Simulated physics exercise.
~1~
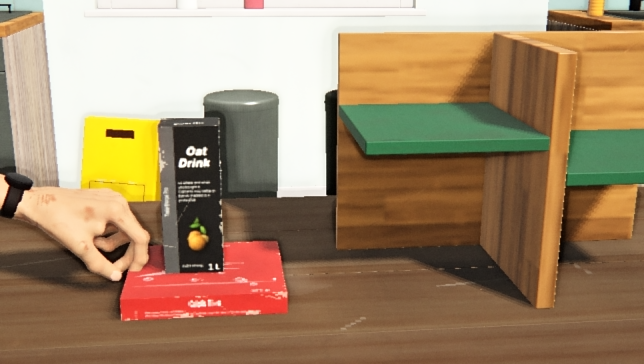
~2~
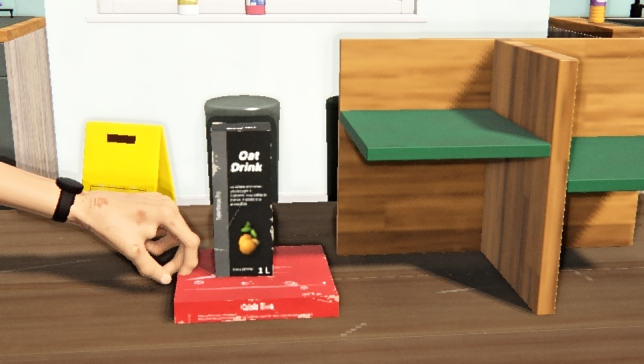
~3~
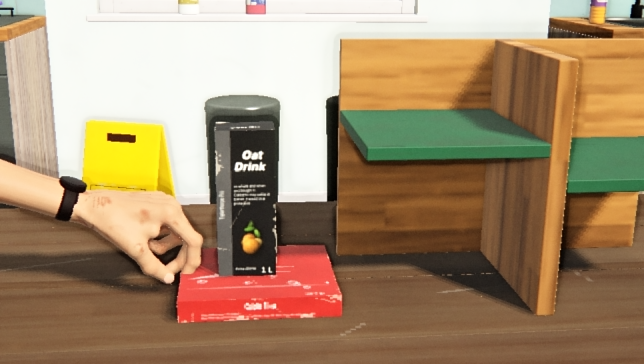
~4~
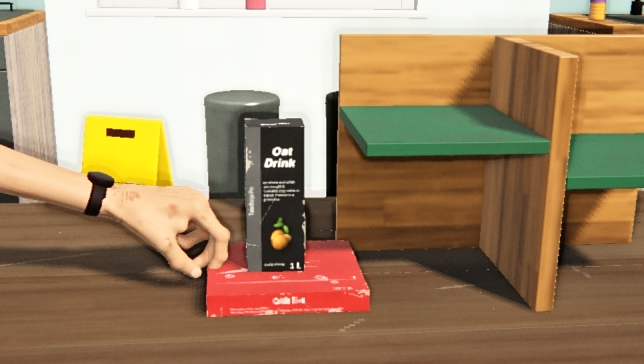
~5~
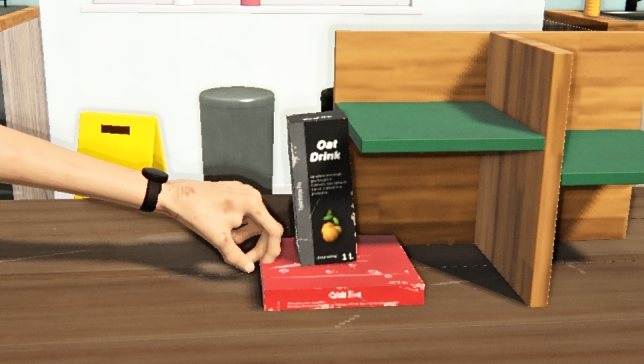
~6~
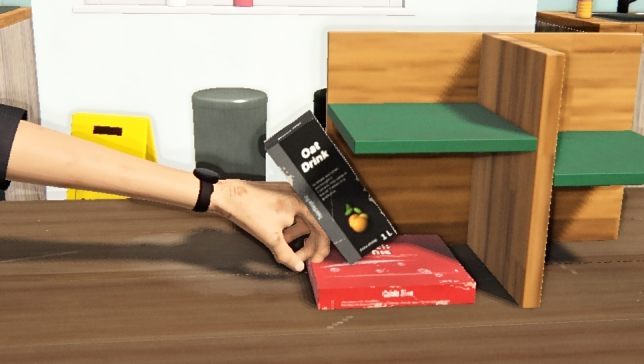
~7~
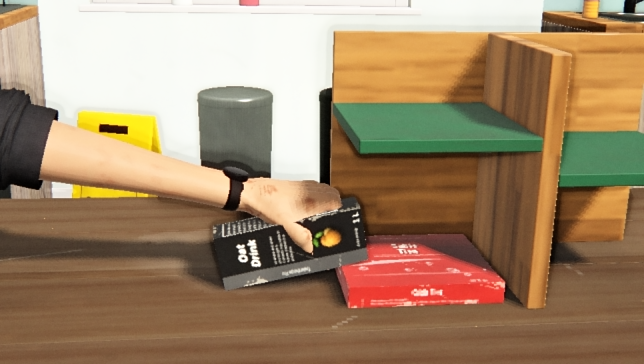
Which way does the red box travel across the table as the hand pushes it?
The red box moves to the right, towards the wooden rack with the green shelf.
